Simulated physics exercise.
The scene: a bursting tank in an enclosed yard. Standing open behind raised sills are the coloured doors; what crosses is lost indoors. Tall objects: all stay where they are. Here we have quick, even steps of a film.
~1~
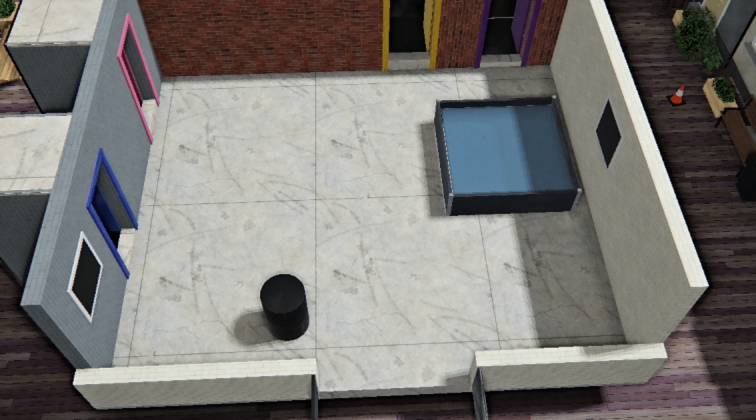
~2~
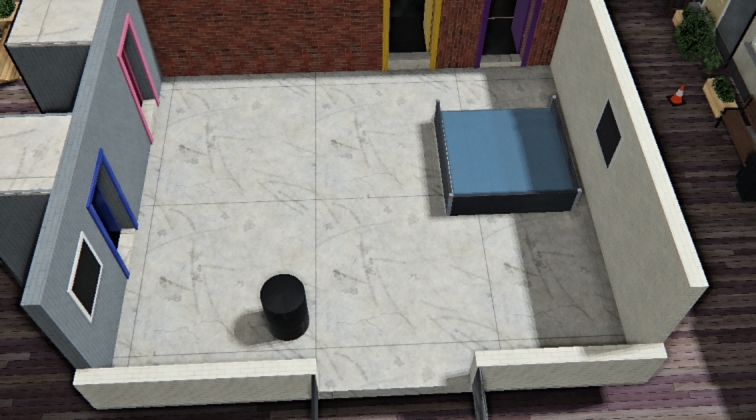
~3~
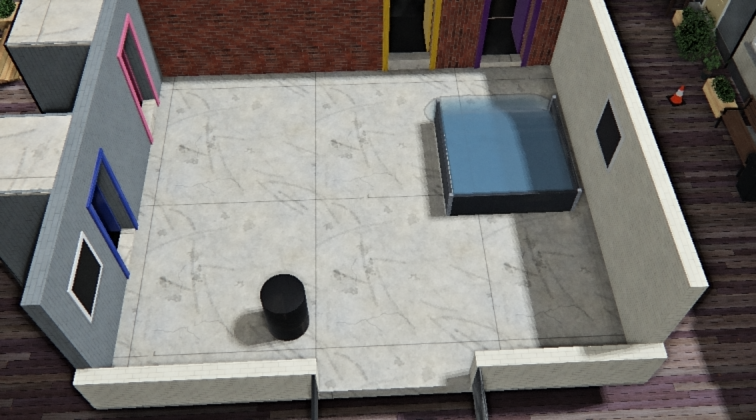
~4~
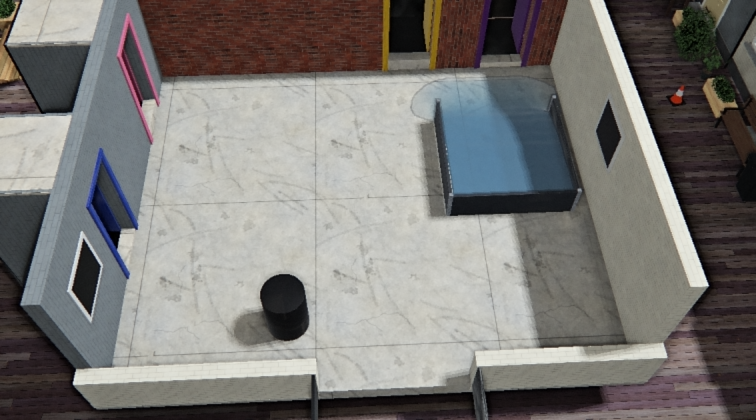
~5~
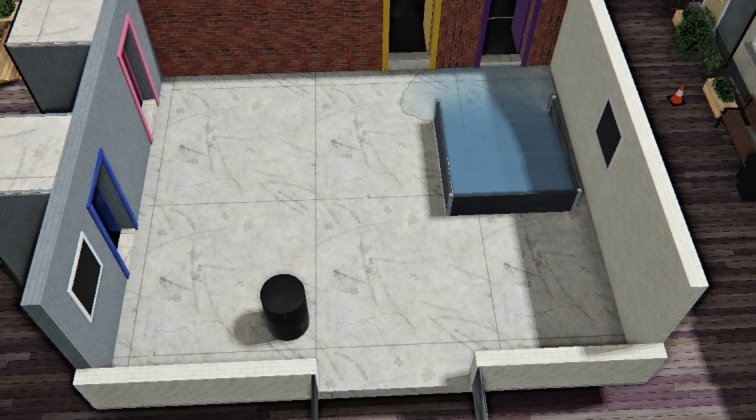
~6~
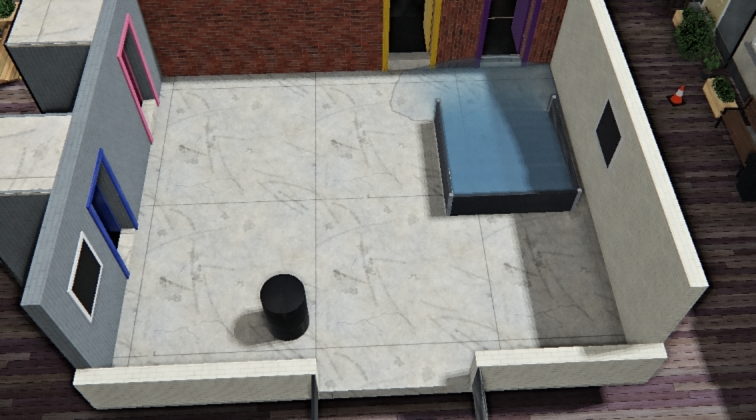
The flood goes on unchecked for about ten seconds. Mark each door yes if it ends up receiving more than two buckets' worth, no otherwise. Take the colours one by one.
Yellow door - no, pink door - no, purple door - yes, blue door - no.
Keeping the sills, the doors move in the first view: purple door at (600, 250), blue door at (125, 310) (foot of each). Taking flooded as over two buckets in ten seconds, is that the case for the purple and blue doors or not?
What happens next: The purple one falls below the limit, and the blue one falls below the limit.
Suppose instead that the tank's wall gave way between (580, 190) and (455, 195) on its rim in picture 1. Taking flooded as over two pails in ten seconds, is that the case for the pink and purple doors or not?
So here's how it goes: Pink stays within bounds, while purple stays within bounds.
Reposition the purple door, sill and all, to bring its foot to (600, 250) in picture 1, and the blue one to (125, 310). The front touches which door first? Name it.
I reckon it is the yellow one.
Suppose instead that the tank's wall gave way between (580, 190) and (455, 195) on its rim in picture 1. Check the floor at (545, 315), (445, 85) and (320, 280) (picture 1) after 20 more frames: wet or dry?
Following the listed order, the three come out reached by the spill, not reached and not reached.
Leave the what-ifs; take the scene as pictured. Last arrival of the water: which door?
Result: The door marked blue.
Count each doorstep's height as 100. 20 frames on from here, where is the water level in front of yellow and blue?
The first is near 60 per cent, the second near 0 per cent.
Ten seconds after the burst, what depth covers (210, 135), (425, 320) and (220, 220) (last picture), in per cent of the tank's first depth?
First spot roughly 12 %, second 2 %, third 8 %.
A moment on, water covers 10 % of the floor; the yellow door wet at the sill, nothing in, the pink door not reached, the purple door over two buckets in, the blue door not reached.
Next, water covers 15 % of the floor; the yellow door wet at the sill, nothing in, the pink door not reached, the purple door far over two buckets in, the blue door not reached.
Then, water covers 35 % of the floor; the yellow door wet at the sill, nothing in, the pink door not reached, the purple door far over two buckets in, the blue door not reached.
Later, water covers 55 % of the floor; the yellow door wet at the sill, nothing in, the pink door wet at the sill, nothing in, the purple door far over two buckets in, the blue door wet at the sill, nothing in.
In the end, water covers 70 % of the floor; the yellow door wet at the sill, nothing in, the pink door wet at the sill, nothing in, the purple door far over two buckets in, the blue door wet at the sill, nothing in.
